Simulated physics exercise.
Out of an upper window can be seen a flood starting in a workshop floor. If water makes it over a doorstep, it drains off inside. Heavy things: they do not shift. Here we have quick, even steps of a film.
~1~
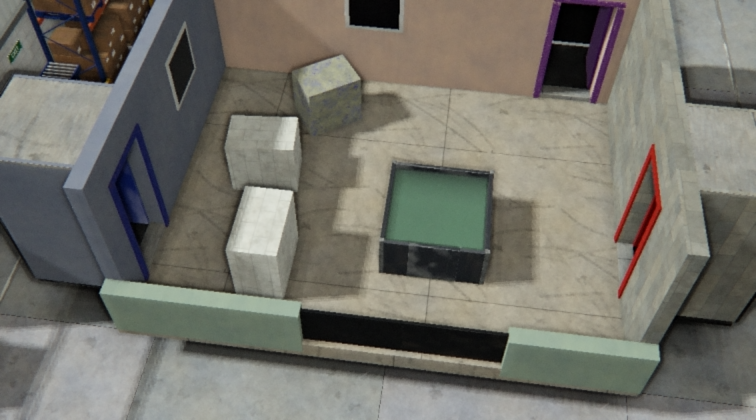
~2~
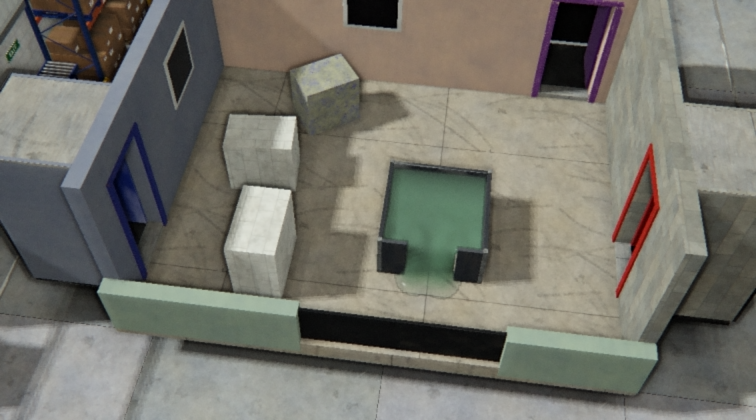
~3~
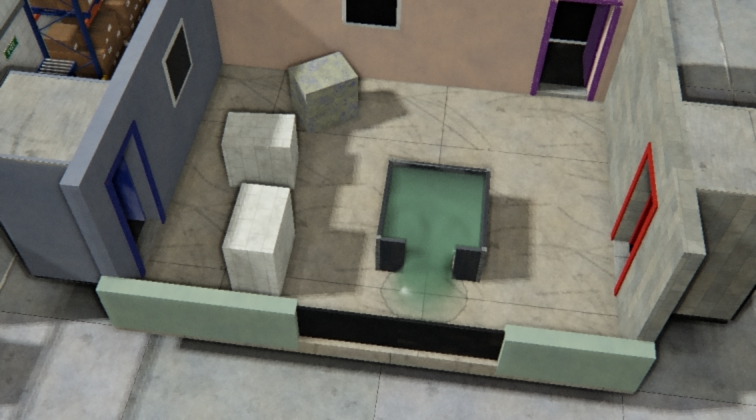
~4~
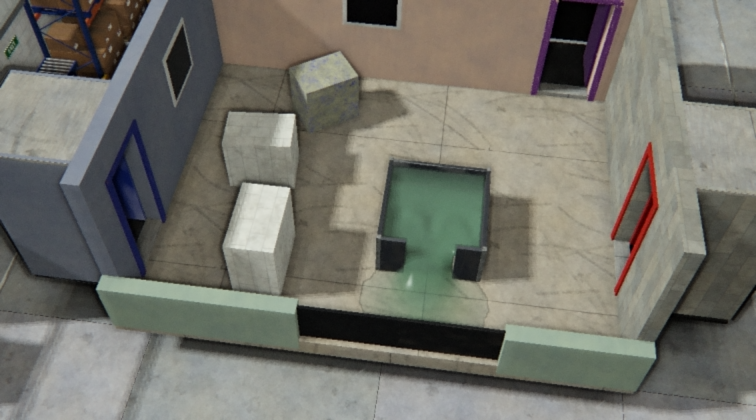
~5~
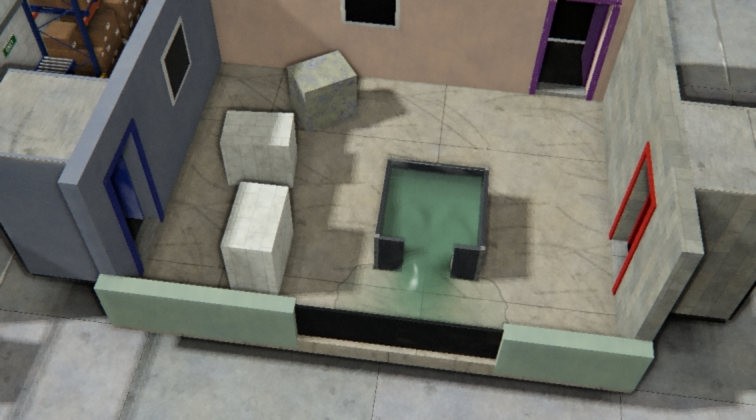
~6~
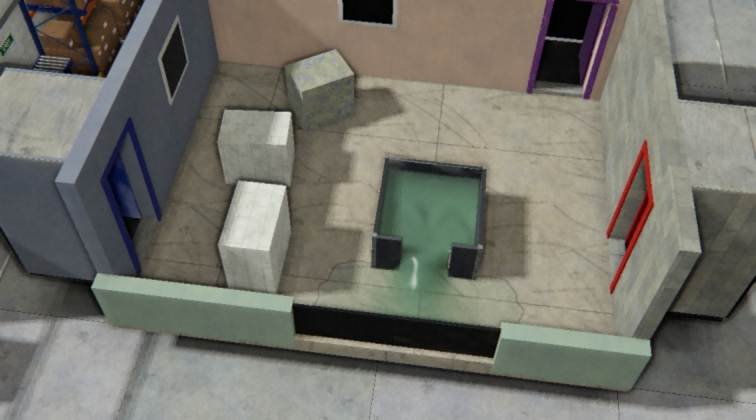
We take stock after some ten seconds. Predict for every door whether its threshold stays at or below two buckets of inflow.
One by one: Purple door: Never tops two buckets. Blue door: Never tops two buckets. Red door: Tops two buckets.
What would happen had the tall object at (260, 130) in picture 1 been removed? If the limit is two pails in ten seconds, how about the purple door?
Here purple door gets less through.
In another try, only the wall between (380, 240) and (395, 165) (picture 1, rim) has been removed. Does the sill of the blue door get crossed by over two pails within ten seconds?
After that, blue door tops the limit.
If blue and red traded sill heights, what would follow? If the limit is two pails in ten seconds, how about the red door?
My reading: The red door remains below the limit.
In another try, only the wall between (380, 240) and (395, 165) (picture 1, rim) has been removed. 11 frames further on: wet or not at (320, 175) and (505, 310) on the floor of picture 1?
Point one reached; point two not reached.
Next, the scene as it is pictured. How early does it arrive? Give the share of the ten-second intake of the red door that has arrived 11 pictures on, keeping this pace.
Approximately 0 in a hundred, I reckon.
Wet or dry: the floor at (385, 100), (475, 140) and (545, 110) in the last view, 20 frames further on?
Point by point: Not yet wet, not yet wet, not yet wet.
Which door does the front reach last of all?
Going by the pictures, I'd say the door marked purple.
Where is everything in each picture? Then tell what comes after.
The first frame shows still water in the tank at (438, 209).
In the second frame, water pours out at (430, 266) and has run to (401, 283).
In the third frame, water pours out at (429, 264) and has run to a hidden place.
In the fourth frame, water pours out at (429, 264) and has run to a hidden place.
In the fifth frame, water pours out at (427, 264) and has run to a hidden place.
In the sixth frame, the front is at a hidden place, out from the gap at (425, 262).
A moment on, water covers 15 % of the floor; the purple door not reached, the blue door not reached, the red door not reached.
Next, water covers 25 % of the floor; the purple door not reached, the blue door wet at the sill, nothing in, the red door wet at the sill, nothing in.
Then, water covers 50 % of the floor; the purple door not reached, the blue door under two buckets in, the red door over two buckets in.
Later, water covers 85 % of the floor; the purple door wet at the sill, nothing in, the blue door under two buckets in, the red door over two buckets in.
In the end, water covers 100 % of the floor; the purple door wet at the sill, nothing in, the blue door under two buckets in, the red door over two buckets in.
